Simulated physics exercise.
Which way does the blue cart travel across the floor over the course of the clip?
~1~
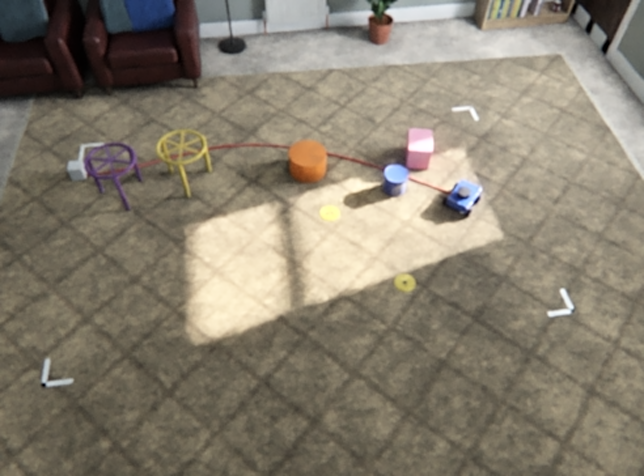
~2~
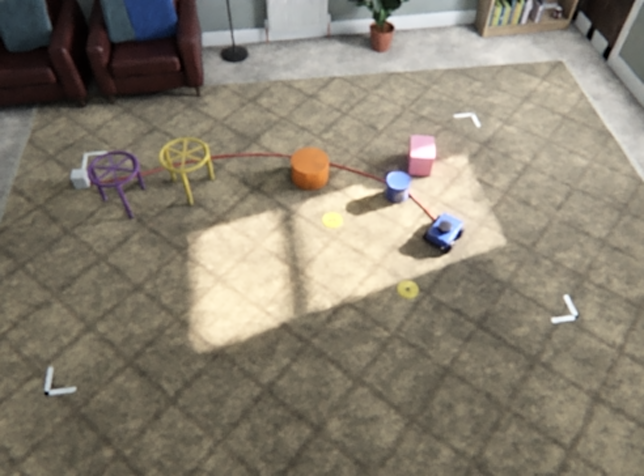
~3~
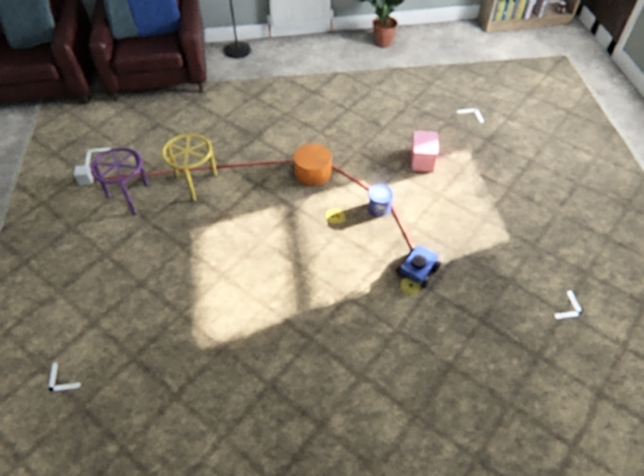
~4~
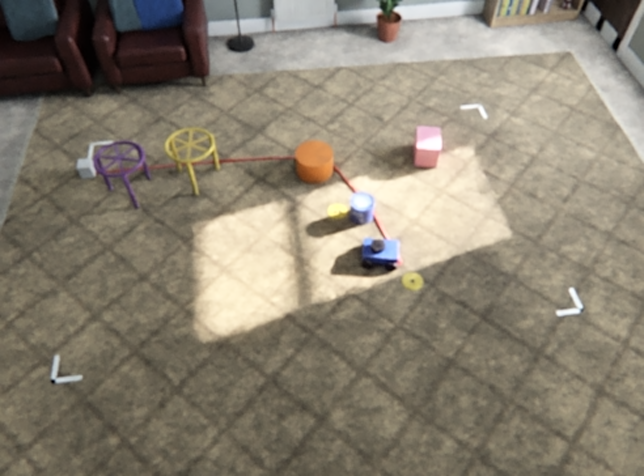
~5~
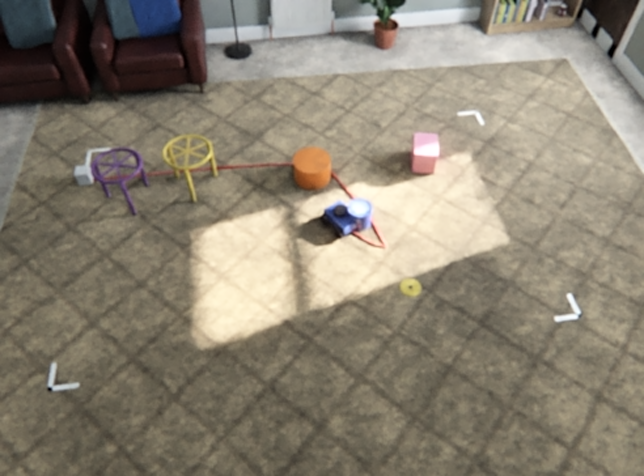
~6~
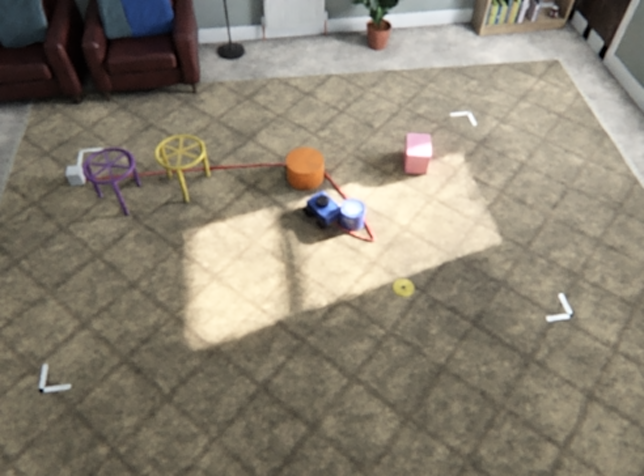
The cart travels to the left, first heading down and left, then up and left towards the orange tub.
